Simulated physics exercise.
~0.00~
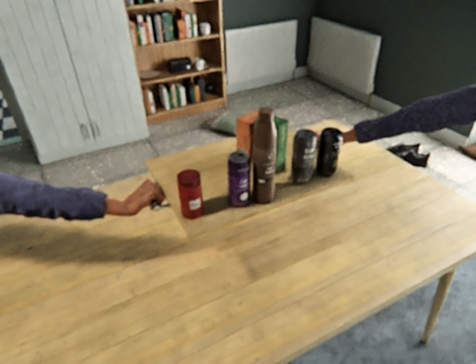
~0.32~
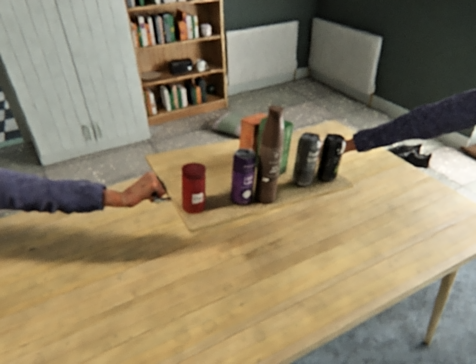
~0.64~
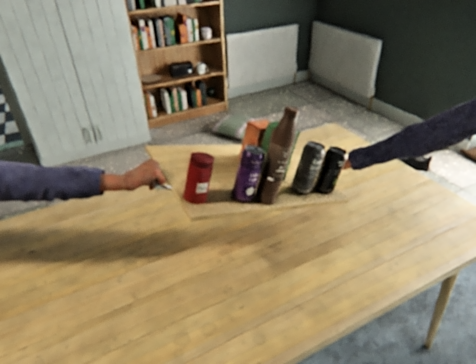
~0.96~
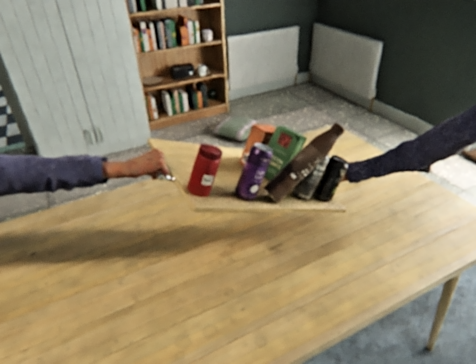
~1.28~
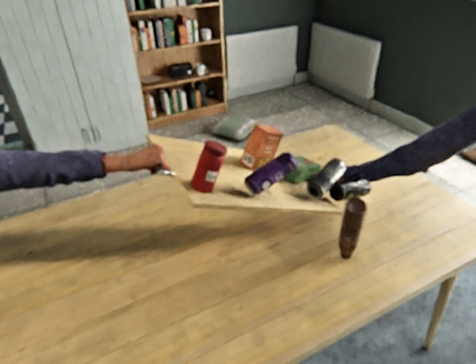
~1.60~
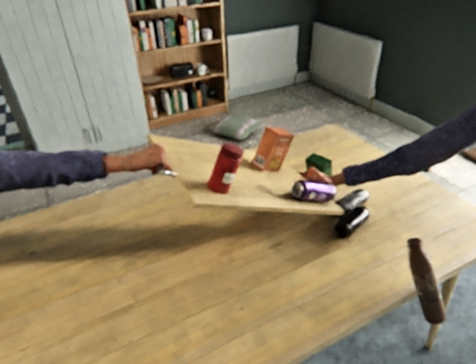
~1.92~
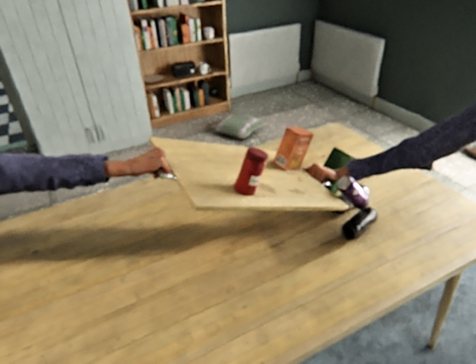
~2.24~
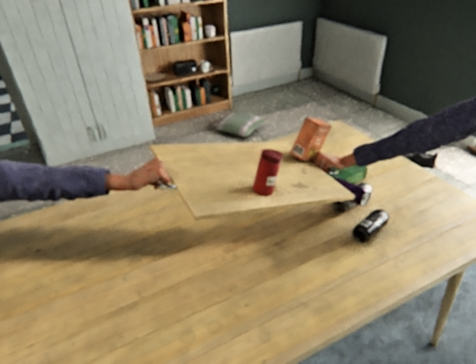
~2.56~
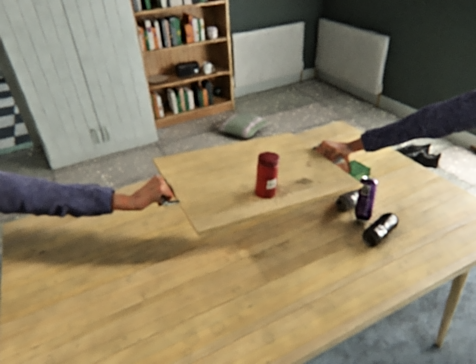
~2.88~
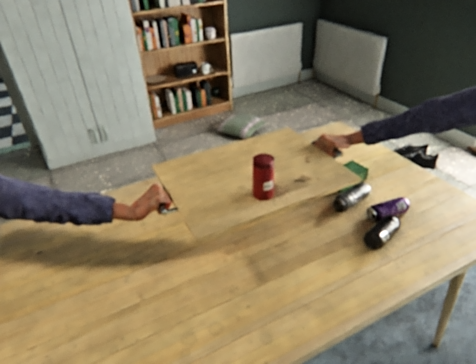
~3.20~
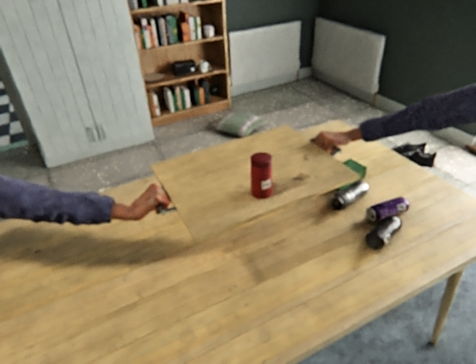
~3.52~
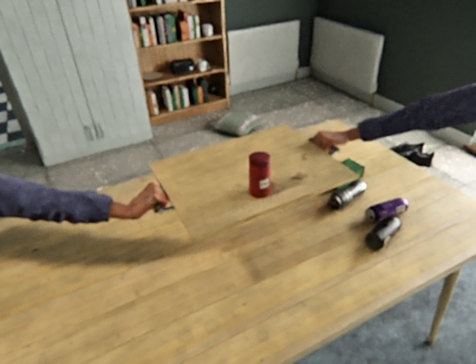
In a room with a bookcase and a pale cupboard, two hands hold a flat wooden board above a table, with a red jar, a brown bottle, cans and small cartons standing on it. The board tips down to the right, and the things begin to lean. The tall bottle topples and drops off the right edge, and the dark, grey and purple cans and the green carton tumble after it. The red jar slides right but stays up, while the orange packet goes over the edge. The hands level the board, leaving only the jar standing on it and cans lying on the table.
